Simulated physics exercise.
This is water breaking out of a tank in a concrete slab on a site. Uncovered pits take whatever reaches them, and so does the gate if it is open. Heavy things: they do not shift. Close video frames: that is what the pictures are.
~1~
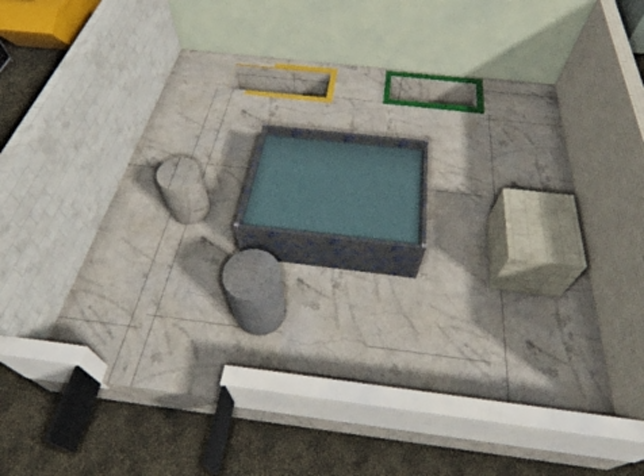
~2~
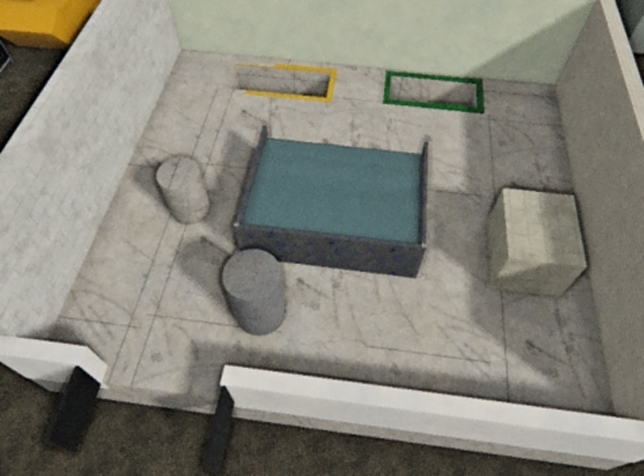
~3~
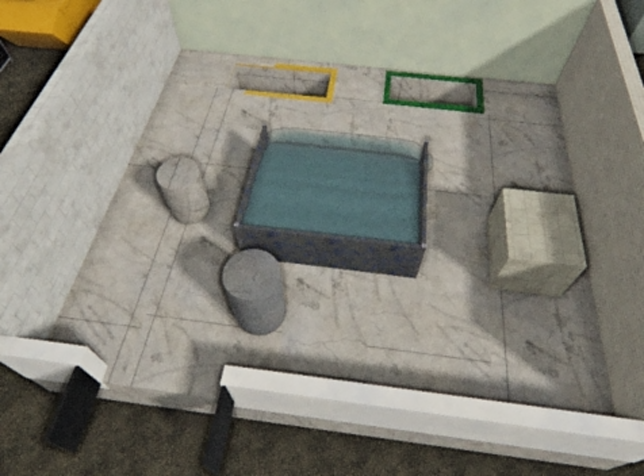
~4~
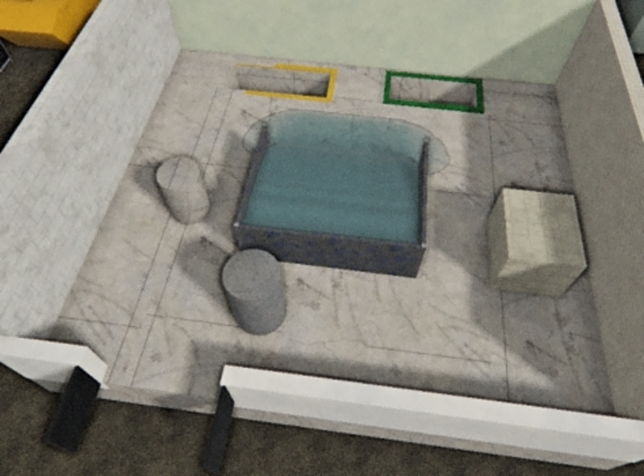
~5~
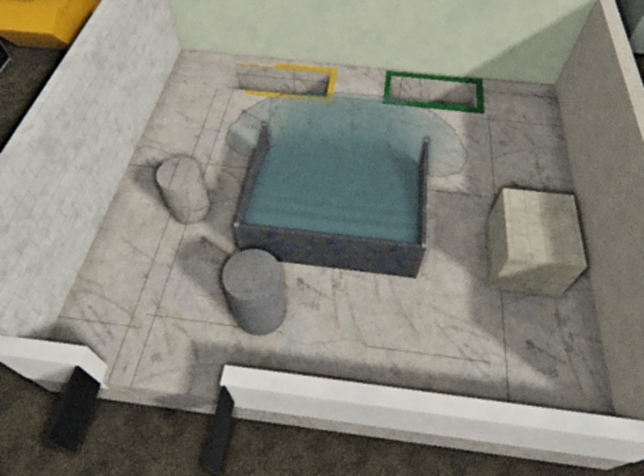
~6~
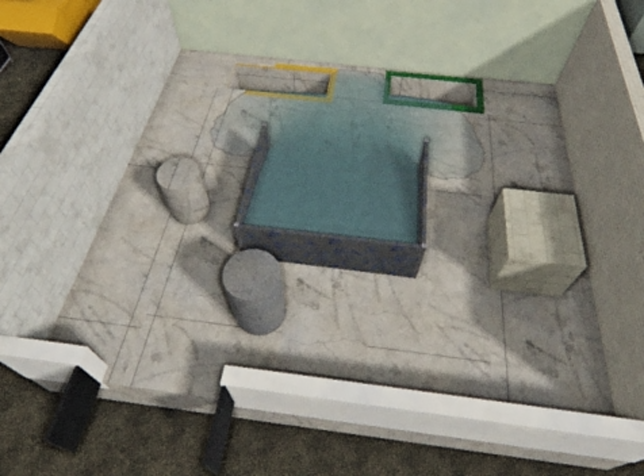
On a concrete slab enclosed by low walls, a rectangular tank of blue-green water sits beside two grey cylinders and a pale block; its far side opens and water pours out, spreading across the floor toward yellow- and green-edged recesses.
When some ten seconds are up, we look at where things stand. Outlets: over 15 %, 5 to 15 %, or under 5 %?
Result - gate: Under 5 %, yellow pit: Over 15 %, green pit: Over 15 %.
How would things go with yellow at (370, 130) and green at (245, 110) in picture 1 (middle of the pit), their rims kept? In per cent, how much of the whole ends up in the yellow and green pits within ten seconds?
Per cent: Yellow 70, green 8.
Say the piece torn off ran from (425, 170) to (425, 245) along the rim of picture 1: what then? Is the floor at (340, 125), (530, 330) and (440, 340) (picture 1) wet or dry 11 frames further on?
So the first one is left untouched, the next drenched, and the last drenched.
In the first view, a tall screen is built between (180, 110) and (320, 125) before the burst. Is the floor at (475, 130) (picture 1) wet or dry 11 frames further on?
Swamped.
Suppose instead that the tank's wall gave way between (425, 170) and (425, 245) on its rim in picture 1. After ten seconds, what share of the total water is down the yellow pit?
Yellow: 2 %.
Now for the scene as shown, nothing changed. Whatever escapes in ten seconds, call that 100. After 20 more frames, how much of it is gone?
My reading is about 75 per cent.
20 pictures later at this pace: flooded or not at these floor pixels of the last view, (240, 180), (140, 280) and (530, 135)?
Listed points: Unwetted / unwetted / inundated.
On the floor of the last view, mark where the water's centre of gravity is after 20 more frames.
Centre: Close to (360, 146).
A moment on, water covers 25 % of the floor; the gate 0 %, the yellow pit 8 %, the green pit 6 %.
Next, water covers 30 % of the floor; the gate 0 %, the yellow pit 19 %, the green pit 16 %.
Then, water covers 35 % of the floor; the gate 0 %, the yellow pit 31 %, the green pit 25 %.
Later, water covers 50 % of the floor; the gate 0 %, the yellow pit 39 %, the green pit 30 %.
In the end, water covers 50 % of the floor; the gate 0 %, the yellow pit 44 %, the green pit 31 %.
